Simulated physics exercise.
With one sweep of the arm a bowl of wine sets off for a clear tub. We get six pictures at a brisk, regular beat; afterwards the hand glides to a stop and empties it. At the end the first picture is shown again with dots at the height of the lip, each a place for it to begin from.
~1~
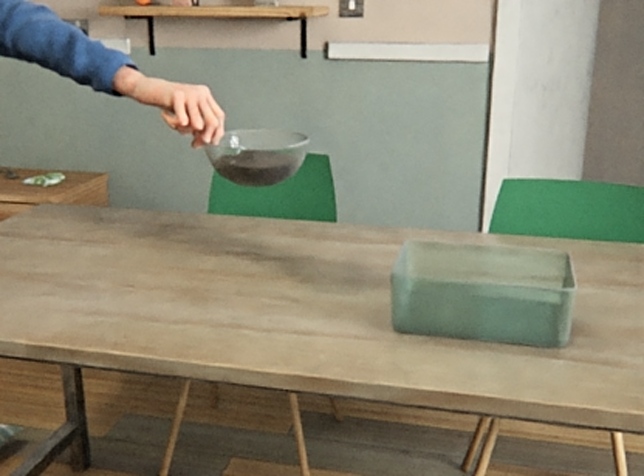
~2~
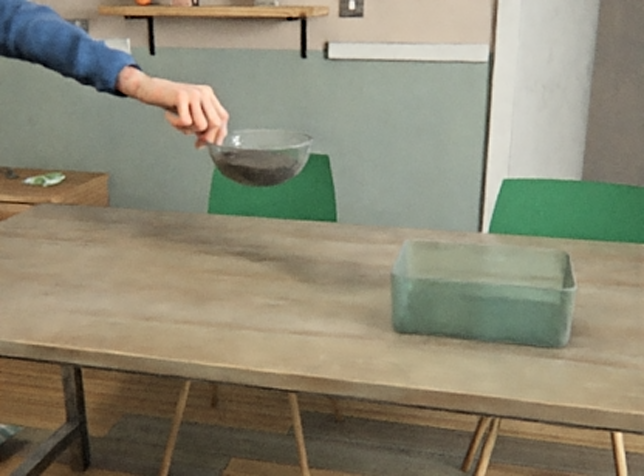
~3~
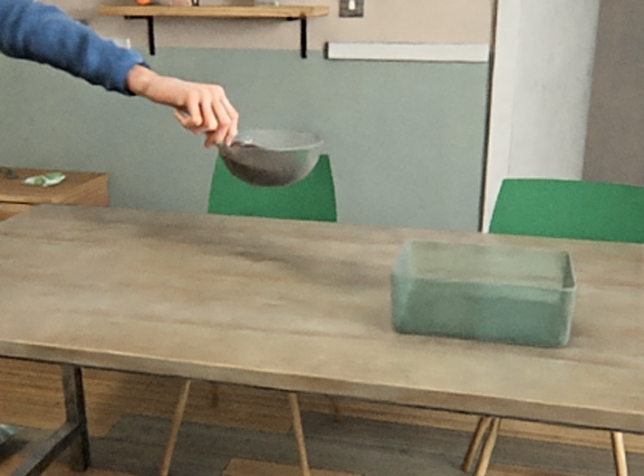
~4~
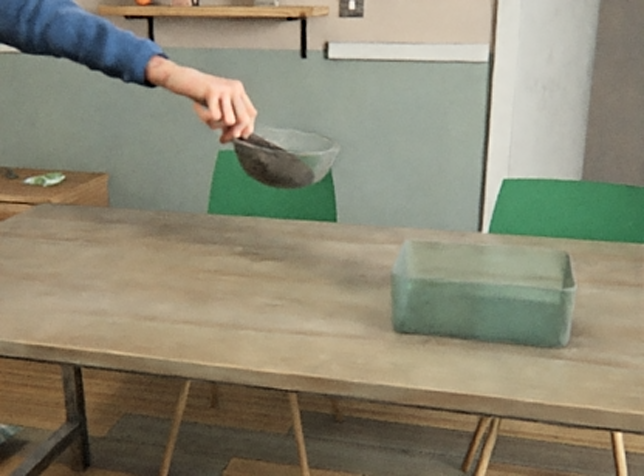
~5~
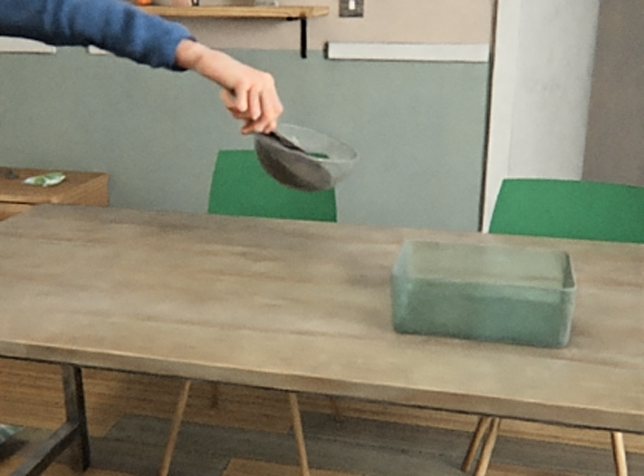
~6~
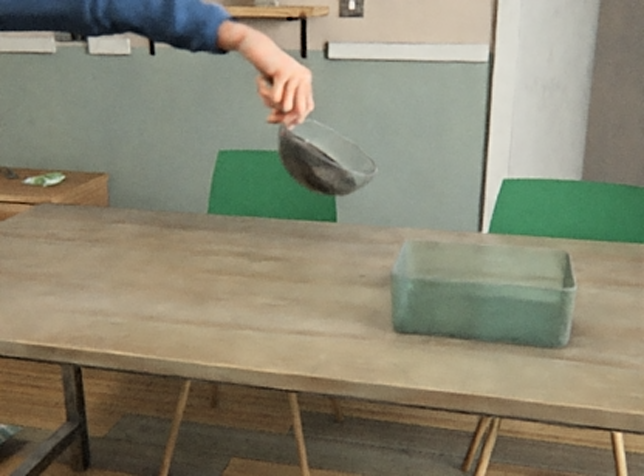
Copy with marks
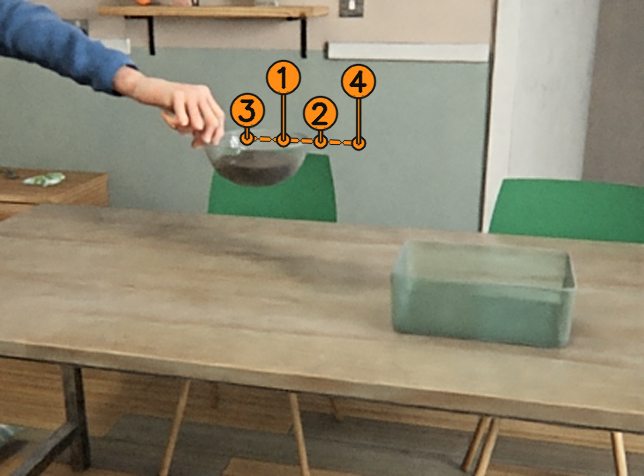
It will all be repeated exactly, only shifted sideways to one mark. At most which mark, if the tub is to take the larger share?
3.
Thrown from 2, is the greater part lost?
No, that is safe.
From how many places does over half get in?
All four.
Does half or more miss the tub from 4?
No.
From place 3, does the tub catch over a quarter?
Yes.
In orange, 1 at (283, 139); 2 at (320, 141); 3 at (247, 138); 4 at (358, 143).
If 1 is chosen, about 78 % lands in the tub, 9 % falls short and 13 % goes beside or beyond.
If 2 is chosen, about 89 % lands in the tub, 7 % falls short and 3 % goes beside or beyond.
If 3 is chosen, about 66 % lands in the tub, 26 % falls short and 8 % goes beside or beyond.
If 4 is chosen, about 77 % lands in the tub, 4 % falls short and 19 % goes beside or beyond.
